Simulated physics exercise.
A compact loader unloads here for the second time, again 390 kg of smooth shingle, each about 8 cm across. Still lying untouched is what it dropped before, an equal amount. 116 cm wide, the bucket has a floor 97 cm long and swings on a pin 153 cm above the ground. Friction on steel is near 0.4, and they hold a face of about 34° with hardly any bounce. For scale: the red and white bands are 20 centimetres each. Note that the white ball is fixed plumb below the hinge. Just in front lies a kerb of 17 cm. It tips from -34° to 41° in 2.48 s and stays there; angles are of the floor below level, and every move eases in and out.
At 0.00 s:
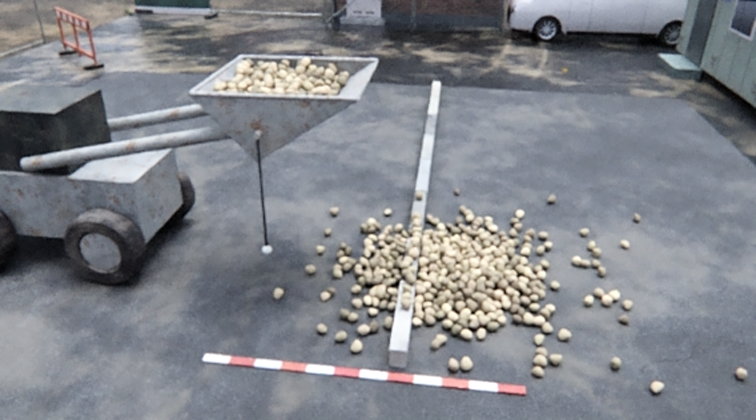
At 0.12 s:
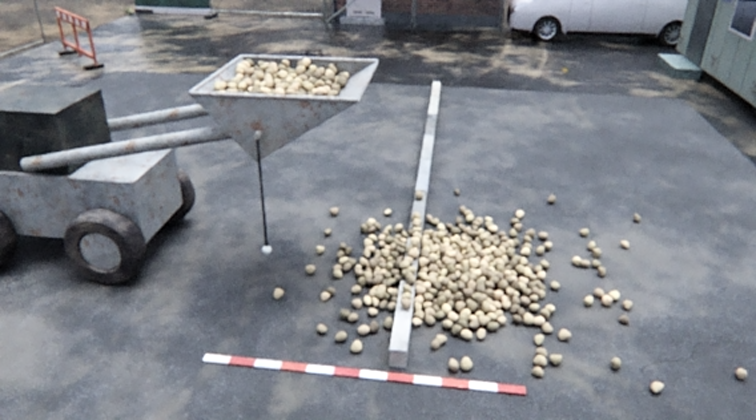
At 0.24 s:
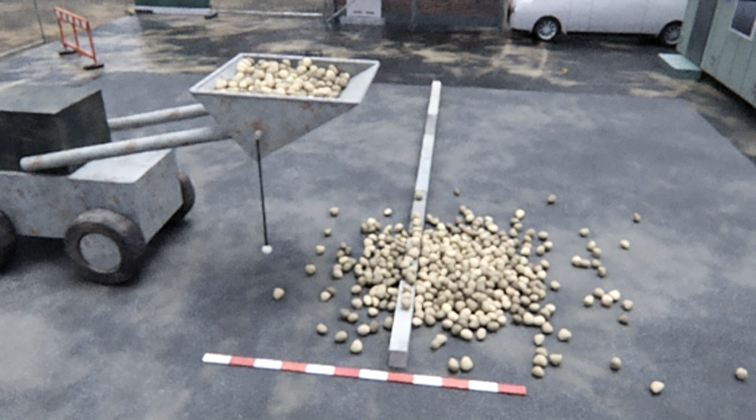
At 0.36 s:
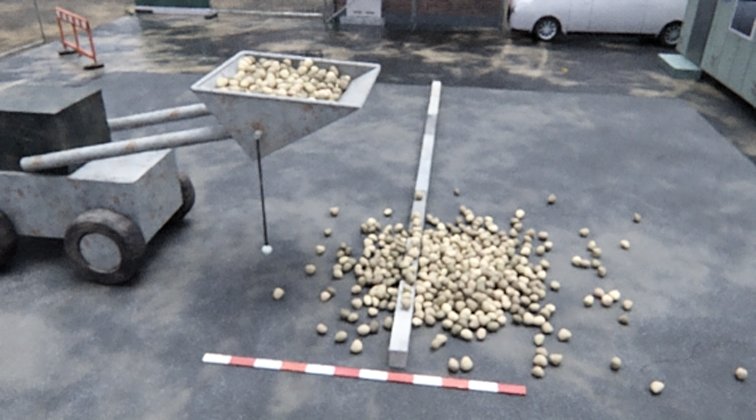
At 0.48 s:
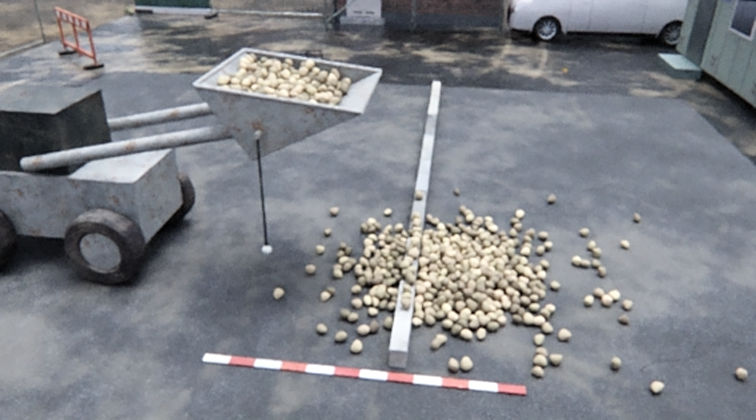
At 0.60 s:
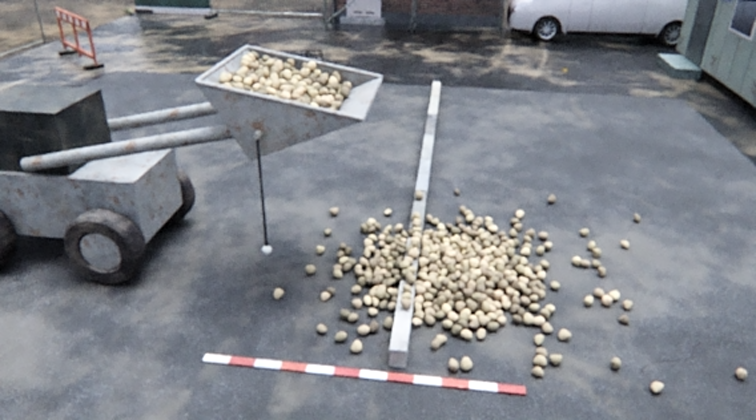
A grey loader held a bucket of pale round stones beside a kerb with a scattered heap of similar stones lying across it, and the bucket slowly tilted a little down to the right.
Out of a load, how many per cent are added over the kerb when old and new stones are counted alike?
Around 23 per cent.
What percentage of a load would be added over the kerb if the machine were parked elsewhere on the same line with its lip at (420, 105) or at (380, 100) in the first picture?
95 % and 50 %.
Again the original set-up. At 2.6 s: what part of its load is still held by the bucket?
Close to 5 in a hundred.
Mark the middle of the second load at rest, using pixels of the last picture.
Their middle rests near (387, 258).
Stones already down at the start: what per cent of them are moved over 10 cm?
10 per cent.
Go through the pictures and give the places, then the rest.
The bucket is at -34°, its lip at (357, 99); the top of the load is at (271, 69). The earlier load is highest near (413, 241), 22 cm above ground level, 24 % on this side of the kerb, 76 % over the kerb, in the first picture.
The bucket is at -33°, its lip at (358, 100); the top of the load is at (271, 69); the stones move at 0.0 m/s on average, in the second picture.
The bucket is at -32°, its lip at (359, 103); the top of the load is at (268, 67); the stones move at 0.1 m/s on average, in the third picture.
The bucket is at -30°, its lip at (360, 107); the top of the load is at (260, 67); the stones move at 0.1 m/s on average, in the fourth picture.
Lip at (362, 113), floor tilted -27°, highest stones at (256, 65); the stones move at 0.1 m/s on average, in the fifth picture.
The bucket is at -23°, its lip at (363, 120); the top of the load is at (258, 63); the stones move at 0.1 m/s on average, in the sixth picture.
After 1.9 s the floor is at 29°; in per cent of one load, 87 in the bucket, 37 on this side of the kerb, 76 over the kerb; the foremost stones are at (657, 314).
After 2.6 s the floor is at 41°; in per cent of one load, 4 in the bucket, 108 on this side of the kerb, 88 over the kerb; the foremost stones are at (657, 314).
After 2.9 s the floor is at 41°; in per cent of one load, 0 in the bucket, 102 on this side of the kerb, 98 over the kerb; the foremost stones are at (657, 314).
After 5.6 s the floor is at 41°; in per cent of one load, 0 in the bucket, 101 on this side of the kerb, 99 over the kerb; the foremost stones are at (657, 314). Net gain over the kerb, 23.
